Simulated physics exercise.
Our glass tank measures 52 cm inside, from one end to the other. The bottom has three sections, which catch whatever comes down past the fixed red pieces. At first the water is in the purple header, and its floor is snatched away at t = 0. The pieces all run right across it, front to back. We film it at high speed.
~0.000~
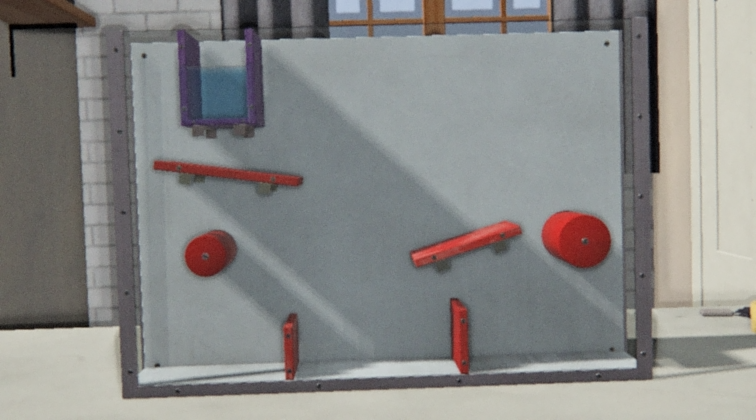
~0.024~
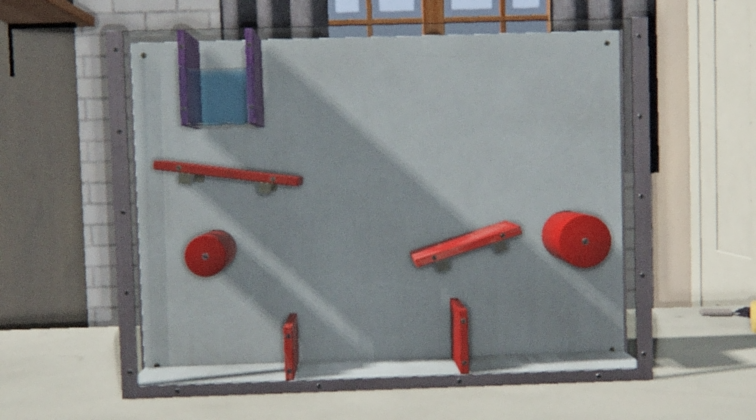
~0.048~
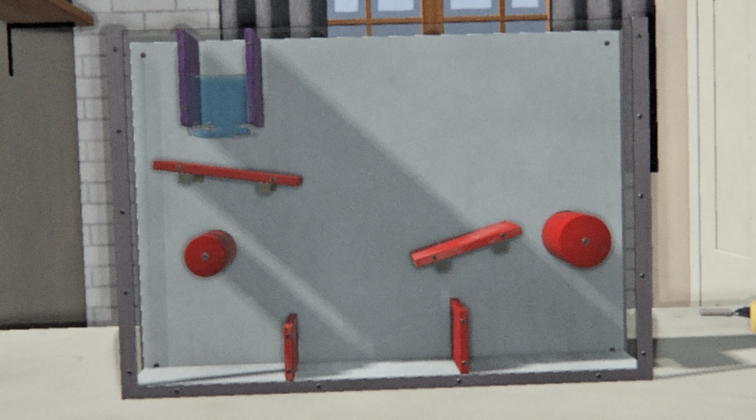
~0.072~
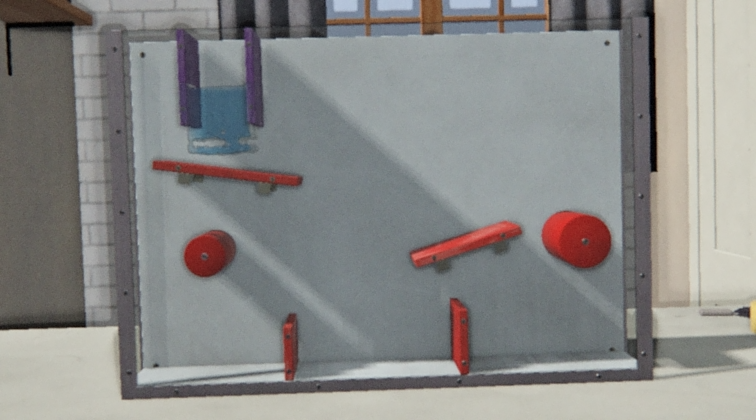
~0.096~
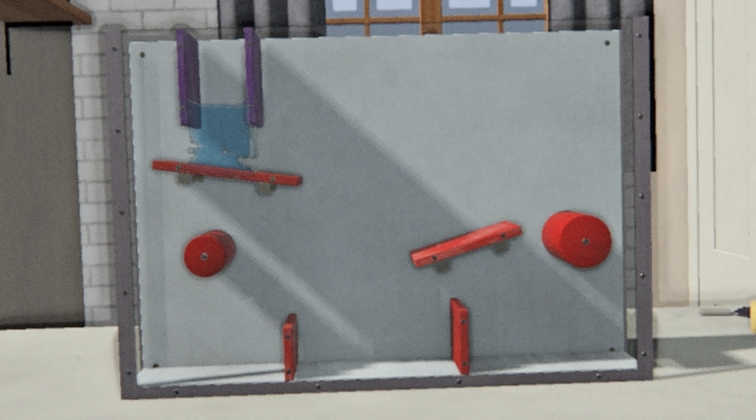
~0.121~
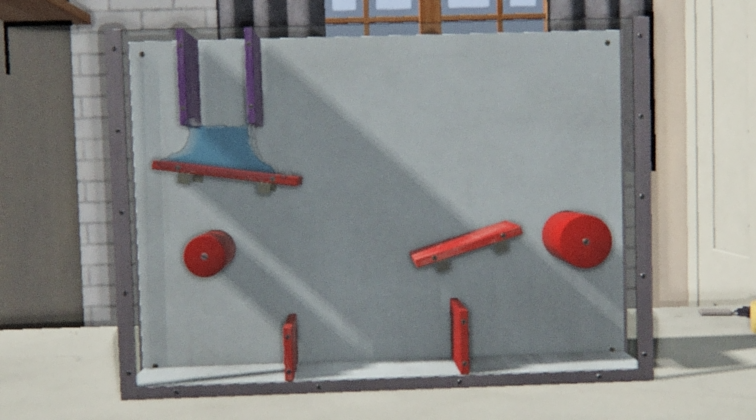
Blue water dropped out of the purple header once its floor vanished, broke up a little at its lower edge, then landed on the tilted red ramp below and spread out to both sides.
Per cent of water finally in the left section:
30 %.
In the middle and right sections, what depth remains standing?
Depths: About 1.0 cm, about 0.0 cm.
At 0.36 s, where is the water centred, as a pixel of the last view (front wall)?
The balance point lies roughly at pixel (313, 229).
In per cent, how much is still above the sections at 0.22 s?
I'd say around 100 percent.
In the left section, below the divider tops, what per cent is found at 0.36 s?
I'd say near 10 per cent sits there.
Then, 0.22 s in, hardly anything has reached the bottom yet.
Then, 0.36 s in, 20 per cent is down, the largest part in the middle section.
Then, 0.70 s in, 86 per cent is down, the largest part in the middle section.
Finally, the split from left to right is 28, 55 and 18 per cent.
